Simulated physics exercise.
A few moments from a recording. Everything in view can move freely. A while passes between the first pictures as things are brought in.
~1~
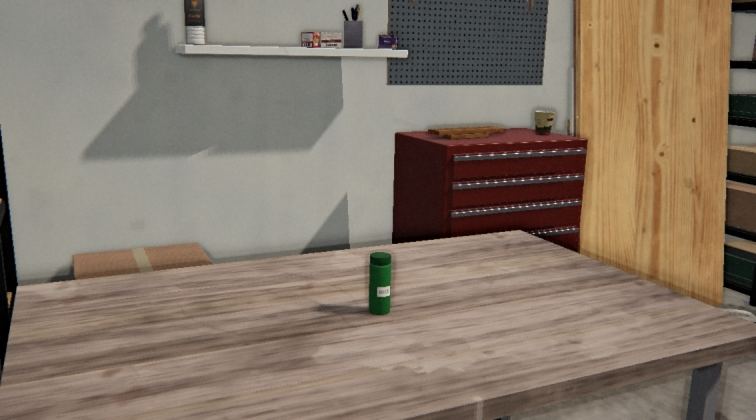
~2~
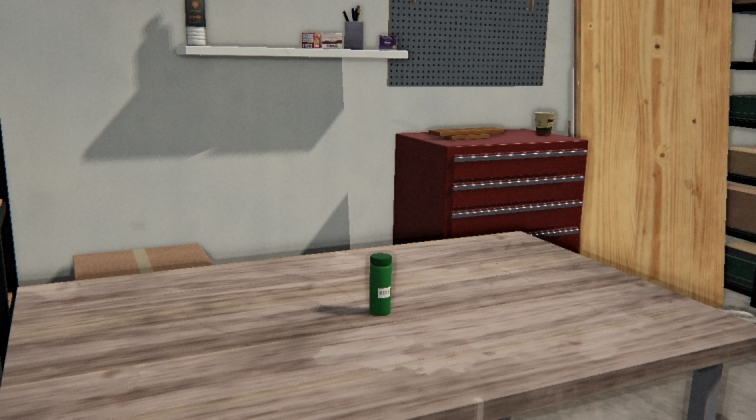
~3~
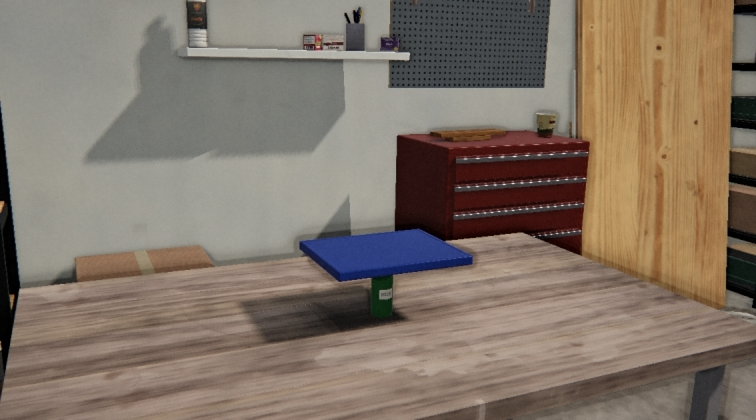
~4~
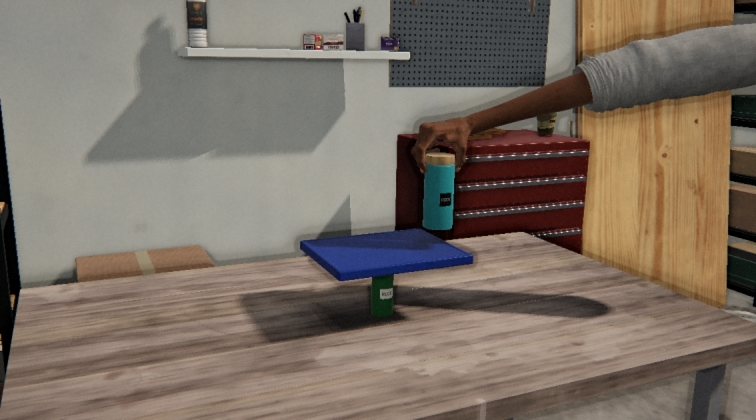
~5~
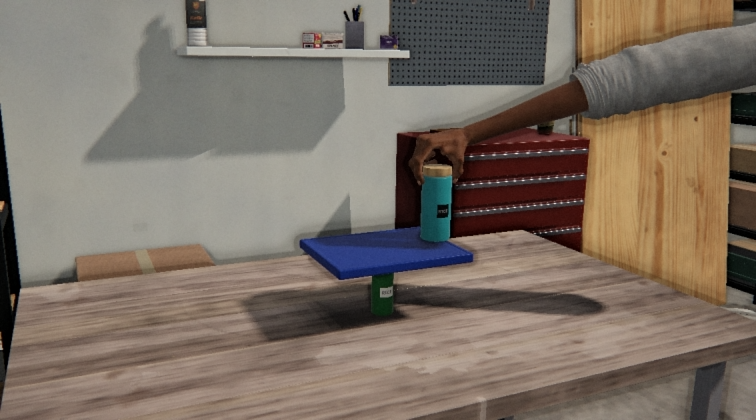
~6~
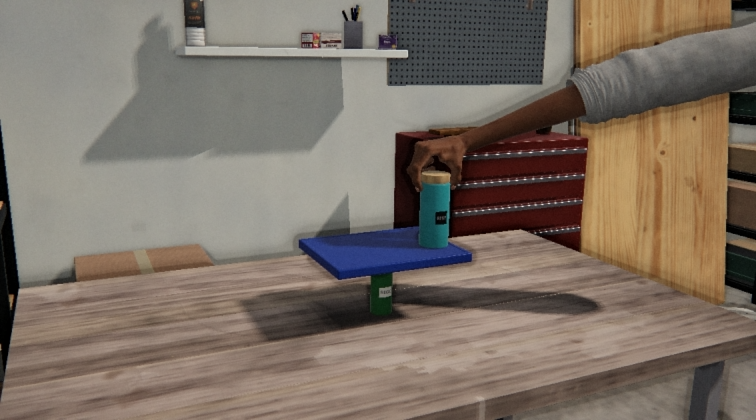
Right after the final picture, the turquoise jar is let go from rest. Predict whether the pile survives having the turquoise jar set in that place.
Prediction: The pile does not survive and comes down.
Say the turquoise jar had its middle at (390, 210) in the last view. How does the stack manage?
Outcome: Stable.
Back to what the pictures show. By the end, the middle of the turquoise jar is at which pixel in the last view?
Look around (492, 294) in the final frame.
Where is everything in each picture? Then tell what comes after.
In the first frame, the last thing is not in view yet.
In the second frame, the last thing is not in view yet.
In the third frame, the last thing is not in view yet; blue lid (384, 252).
The fourth frame shows still above its spot; turquoise jar (439, 191); blue lid (384, 252).
The fifth frame shows still above its spot; turquoise jar (436, 203); blue lid (384, 250).
The sixth frame shows in place under the hand; turquoise jar (435, 209); blue lid (383, 250).
Then, 0.40 s past the last view, turquoise jar now fallen; blue lid rocked 64° from its first pose.
Then, 0.70 s past the last view, blue lid rocked 68° from its first pose; green shaker rocked 4° from its first pose.
Then, 1.00 s past the last view, blue lid and green shaker now fallen.
Finally, fallen, blue lid, turquoise jar and green shaker. Final places as the last picture's camera would see them, turquoise jar near (492, 293). The stack loses its balance.
